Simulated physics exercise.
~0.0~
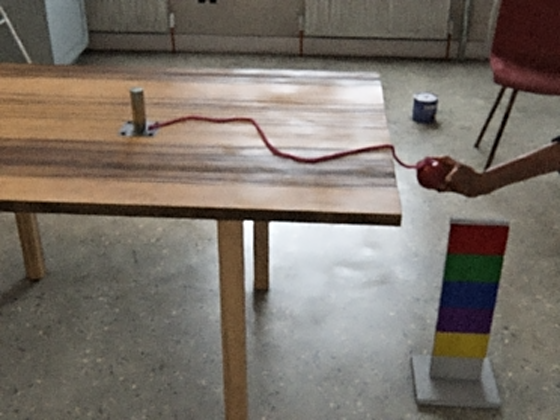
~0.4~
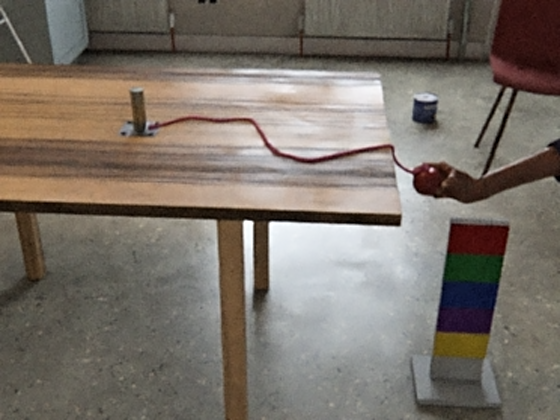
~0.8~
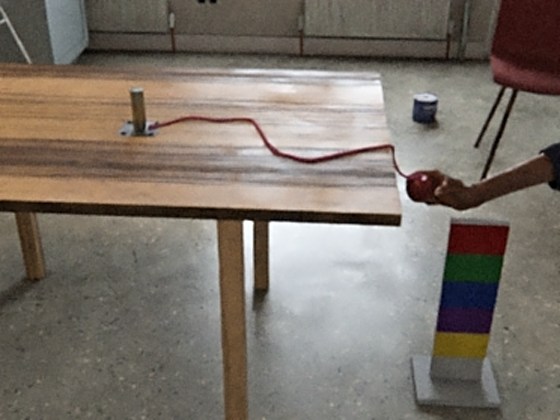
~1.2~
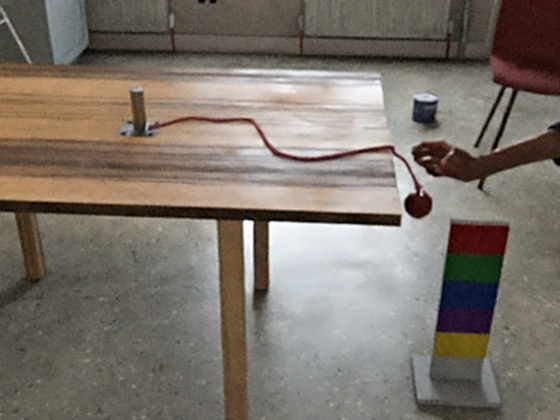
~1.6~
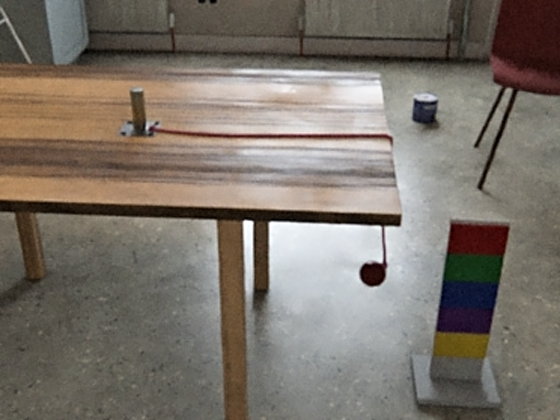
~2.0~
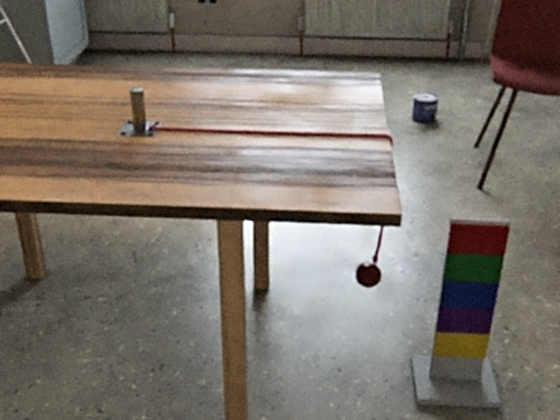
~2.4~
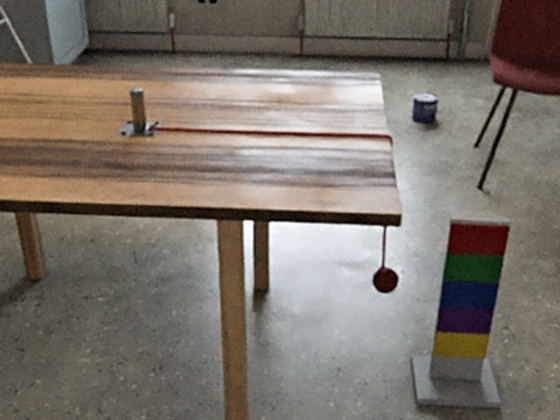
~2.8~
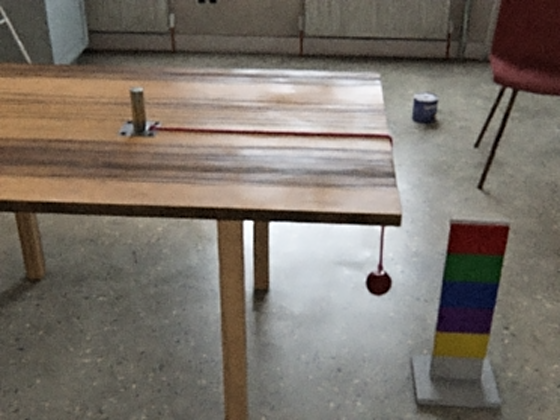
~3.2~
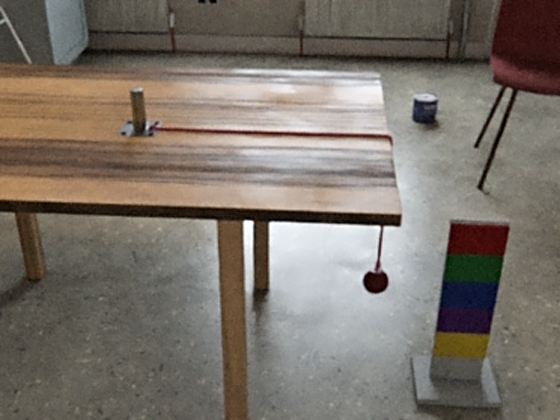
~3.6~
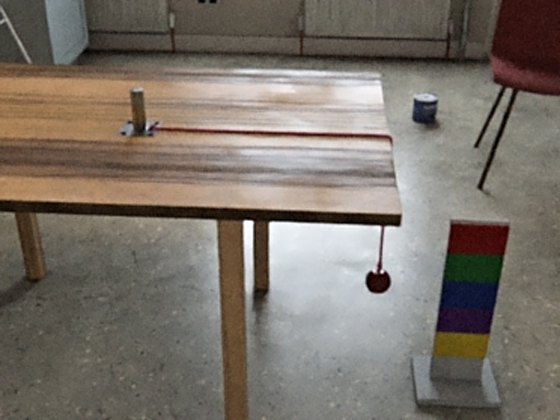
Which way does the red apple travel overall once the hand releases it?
The red apple moves down, dropping below the table's edge until it hangs on the cord.
